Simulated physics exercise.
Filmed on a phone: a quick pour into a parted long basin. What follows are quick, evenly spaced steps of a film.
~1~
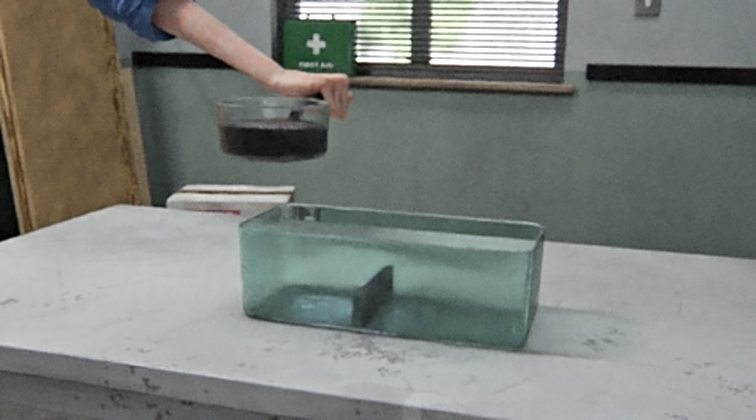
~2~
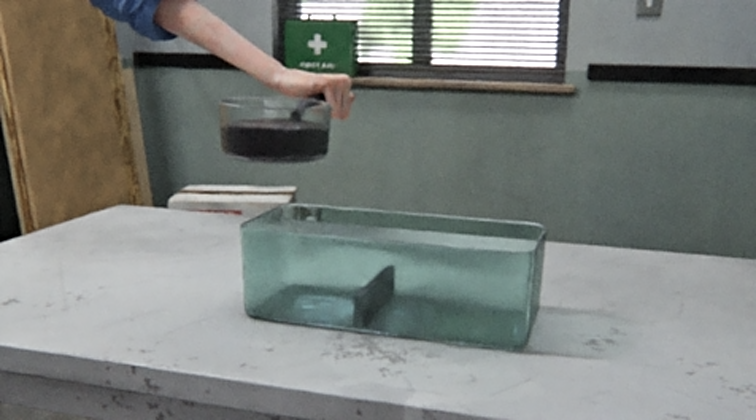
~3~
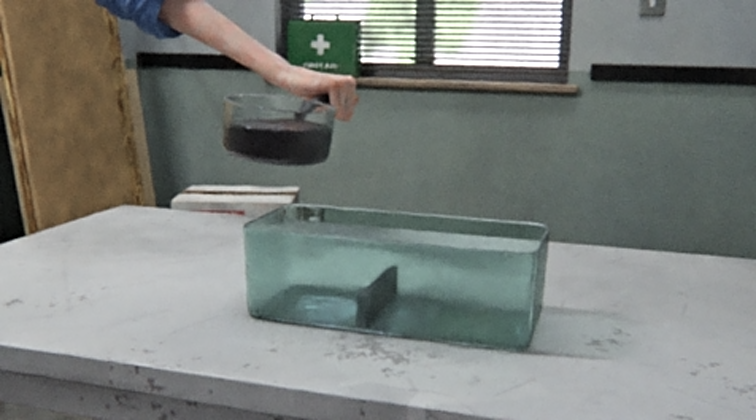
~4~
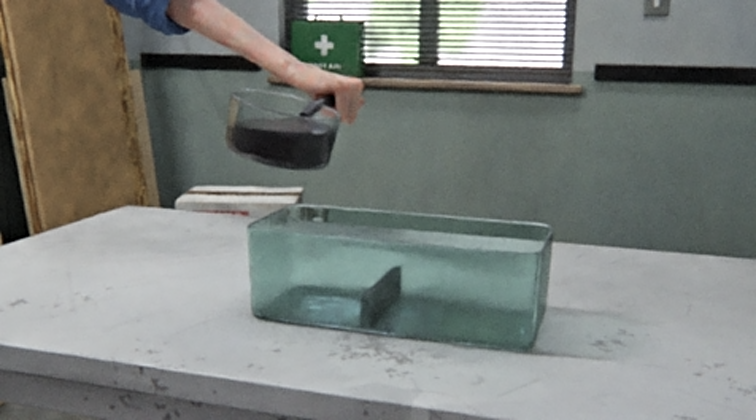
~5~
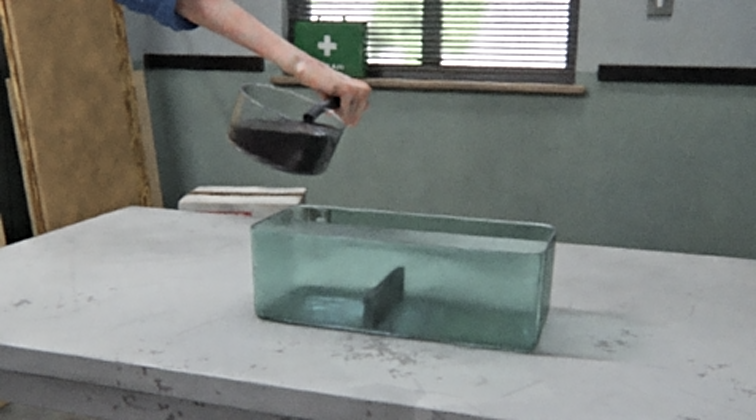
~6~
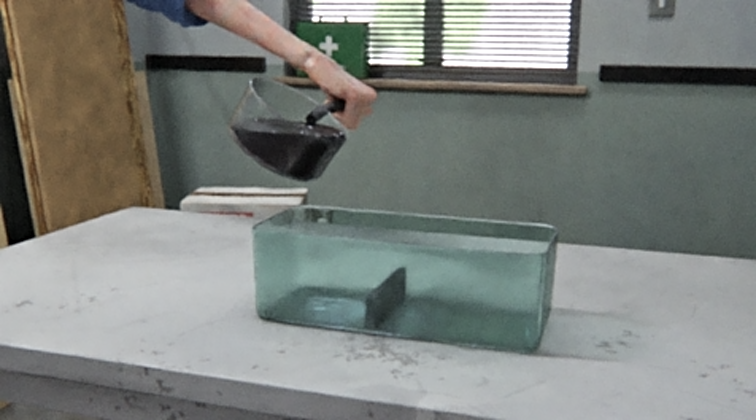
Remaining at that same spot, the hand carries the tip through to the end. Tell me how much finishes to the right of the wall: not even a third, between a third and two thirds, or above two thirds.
It works out to not even a third.
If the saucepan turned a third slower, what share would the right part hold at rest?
It comes to some 20 in a hundred.
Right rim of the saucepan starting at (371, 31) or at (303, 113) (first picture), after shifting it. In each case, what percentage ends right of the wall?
In order, some 90 and 10 percent.
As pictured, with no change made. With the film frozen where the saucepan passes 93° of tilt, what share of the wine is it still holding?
Near 30 %.
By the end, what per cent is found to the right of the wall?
Around 10 percent.
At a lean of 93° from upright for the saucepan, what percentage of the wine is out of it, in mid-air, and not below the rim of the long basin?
About 30 per cent.
A moment on, the saucepan is tipped on its side and 28 per cent is still to pour, 37 is left of the wall and 5 right of it.
Next, the saucepan is tipped right over and 4 per cent is still to pour, 81 is left of the wall and 9 right of it.
Then the saucepan is tipped right over and 0 per cent is still to pour, 88 is left of the wall and 10 right of it.
Later the saucepan is tipped right over and 0 per cent is still to pour, 88 is left of the wall and 11 right of it.
At rest 88 per cent lies left of the wall, 10 right of it and 2 outside.
